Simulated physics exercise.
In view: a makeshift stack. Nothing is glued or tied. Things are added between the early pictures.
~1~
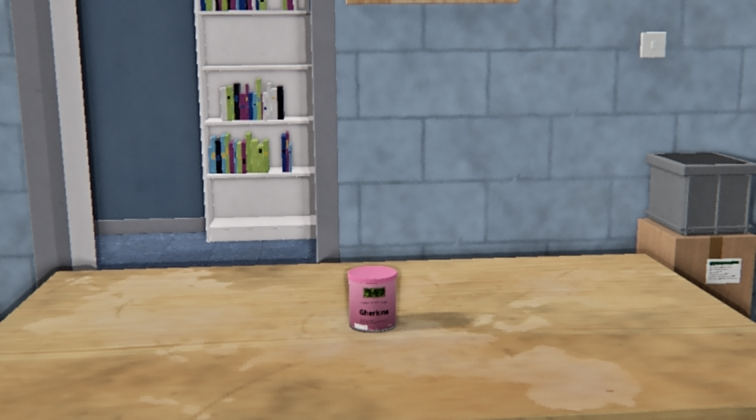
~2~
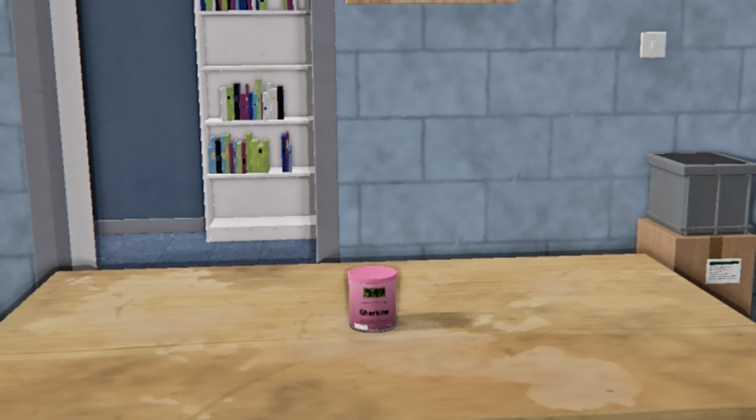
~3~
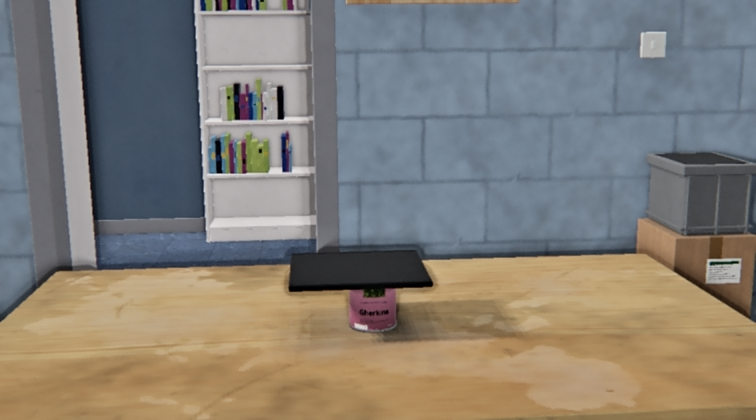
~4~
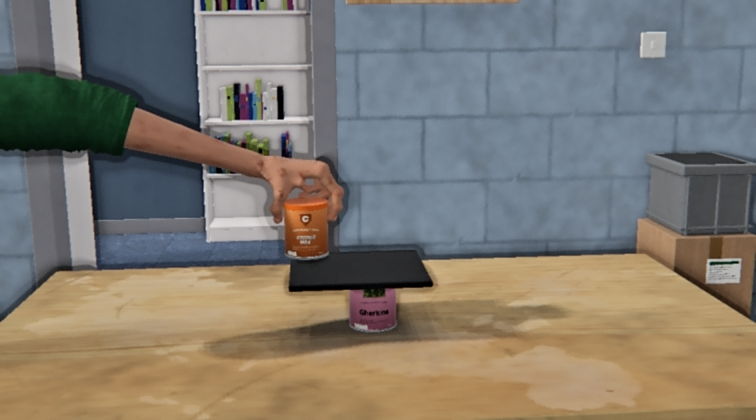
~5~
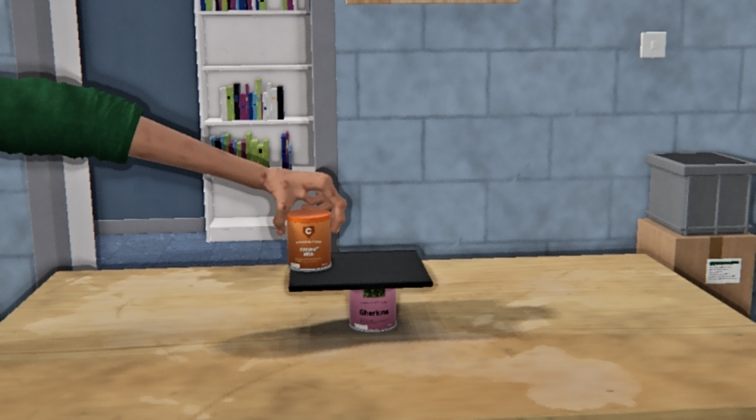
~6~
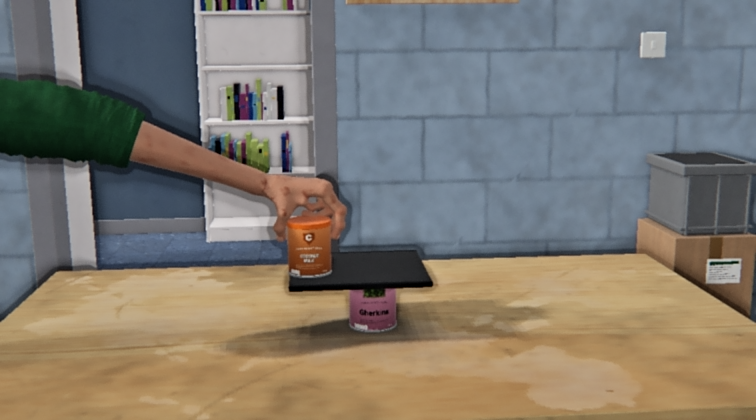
A black lid appears on a pink tin, then a hand sets down an orange tin.
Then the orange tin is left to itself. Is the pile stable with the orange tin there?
Outcome: The stack gives way.
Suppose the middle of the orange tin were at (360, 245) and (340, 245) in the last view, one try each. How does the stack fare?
First, it stays up; second, it comes apart.
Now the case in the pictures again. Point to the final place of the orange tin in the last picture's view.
Near (264, 318).
Then, 0.30 s later than the last frame, orange tin now fallen; black lid tilted by 55°.
Then, 0.40 s later than the last frame, black lid tilted by 68°.
When it is over, fallen, orange tin; lying over in the stack, black lid; pink tin as before. End places, in pixels of the last picture, orange tin near (264, 318). The stack loses its balance.
